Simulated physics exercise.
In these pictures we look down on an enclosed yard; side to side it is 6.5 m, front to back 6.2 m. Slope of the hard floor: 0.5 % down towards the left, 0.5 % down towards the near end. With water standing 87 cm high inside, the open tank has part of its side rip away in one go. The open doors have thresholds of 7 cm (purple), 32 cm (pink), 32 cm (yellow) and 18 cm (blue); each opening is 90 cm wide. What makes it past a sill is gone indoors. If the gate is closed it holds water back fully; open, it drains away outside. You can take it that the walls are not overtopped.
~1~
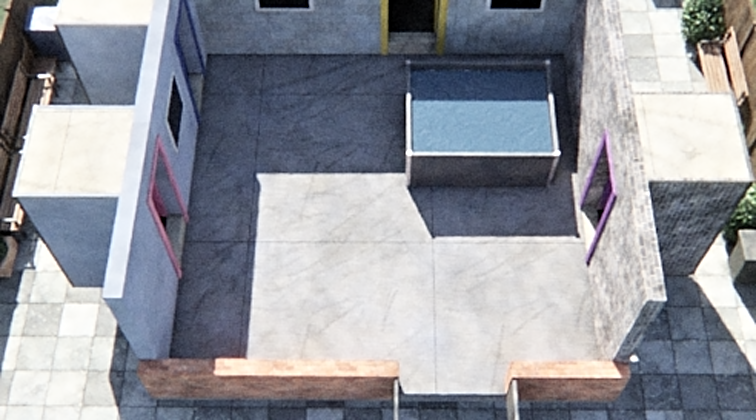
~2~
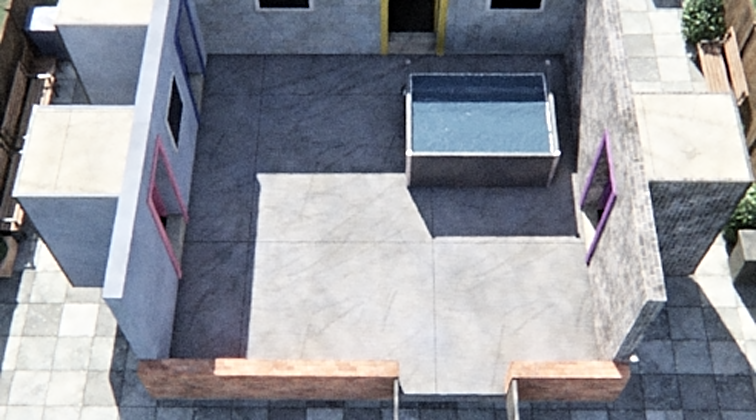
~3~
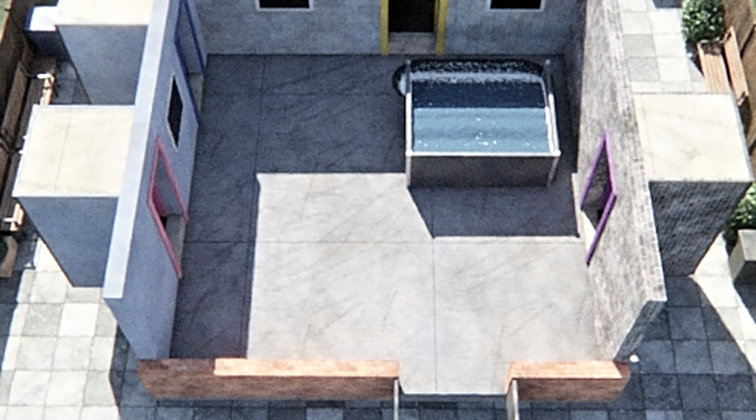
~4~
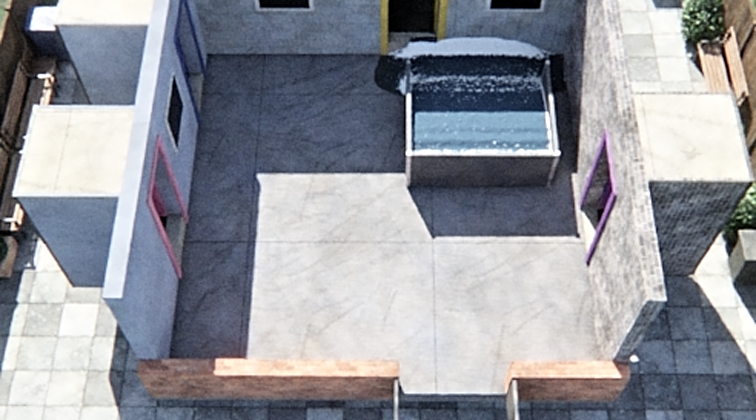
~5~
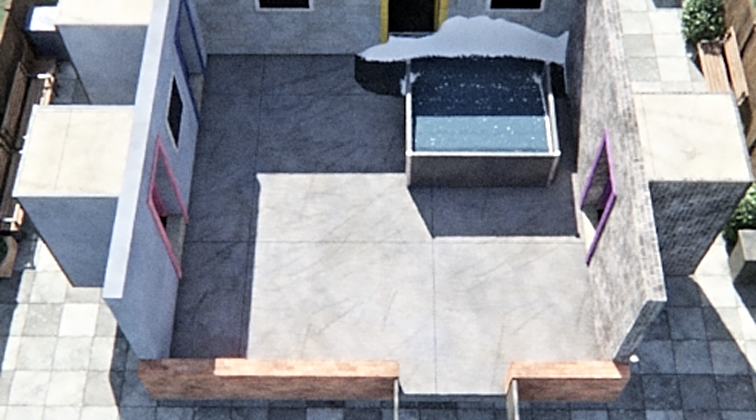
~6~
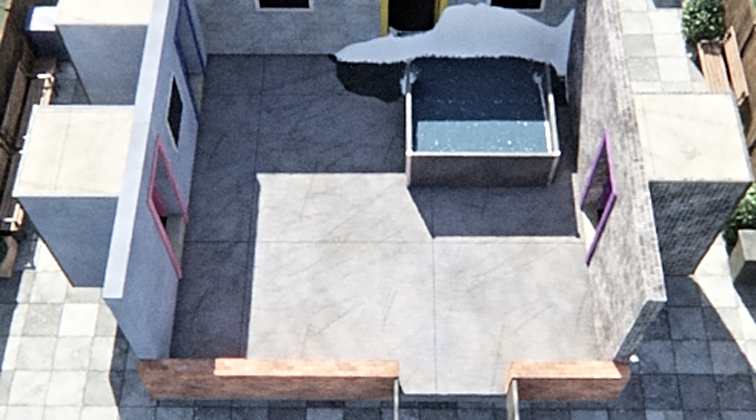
Water pours from the far side of an open tank and spreads left along the back wall.
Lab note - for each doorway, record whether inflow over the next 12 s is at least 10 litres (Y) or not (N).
As I see it, purple door: Limit broken. Pink door: Limit unbroken. Yellow door: Limit broken. Blue door: Limit broken.
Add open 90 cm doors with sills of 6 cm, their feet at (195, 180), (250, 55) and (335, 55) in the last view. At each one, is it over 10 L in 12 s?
First doorway gets there, second gets there, third gets there.
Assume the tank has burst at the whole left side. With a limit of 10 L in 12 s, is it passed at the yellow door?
Then: Yellow not over.
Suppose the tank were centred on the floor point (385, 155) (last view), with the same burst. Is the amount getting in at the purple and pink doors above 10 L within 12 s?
Purple gets no more than that, pink gets no more than that.
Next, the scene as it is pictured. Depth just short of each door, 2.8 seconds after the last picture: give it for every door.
You'd see purple at 9 cm, pink at 9 cm, yellow at 20 cm and blue at 23 cm.
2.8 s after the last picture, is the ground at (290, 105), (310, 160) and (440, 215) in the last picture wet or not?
In turn: Under water, wet, still dry.
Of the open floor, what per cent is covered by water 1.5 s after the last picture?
I'd guess around 40 %.
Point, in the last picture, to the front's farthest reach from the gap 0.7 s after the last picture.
Somewhere around (217, 59).
Then, 0.7 s after the last picture water covers 20 % of the floor and is deepest (71 cm) near (561, 59); purple door not reached, pink door not reached, yellow door 51 cm at the sill, 84 L in, blue door not reached.
Then, 1.5 s after the last picture water covers 40 % of the floor and is deepest (43 cm) near (553, 74); purple door 14 cm at the sill, 2 L in, pink door not reached, yellow door 35 cm at the sill, 128 L in, blue door 31 cm at the sill, 10 L in.
Then, 2.8 s after the last picture water covers 60 % of the floor and is deepest (24 cm) near (550, 379); purple door 9 cm at the sill, 16 L in, pink door 9 cm at the sill, 0 L in, yellow door 20 cm at the sill, 132 L in, blue door 23 cm at the sill, 69 L in.
Then, 6.3 s after the last picture water covers 85 % of the floor and is deepest (18 cm) near (168, 377); purple door 7 cm at the sill, 21 L in, pink door 8 cm at the sill, 0 L in, yellow door 15 cm at the sill, 132 L in, blue door 15 cm at the sill, 80 L in.
Then, 11.3 s after the last picture water covers 100 % of the floor and is deepest (12 cm) near (168, 377); purple door 6 cm at the sill, 21 L in, pink door 8 cm at the sill, 0 L in, yellow door 9 cm at the sill, 132 L in, blue door 10 cm at the sill, 80 L in.
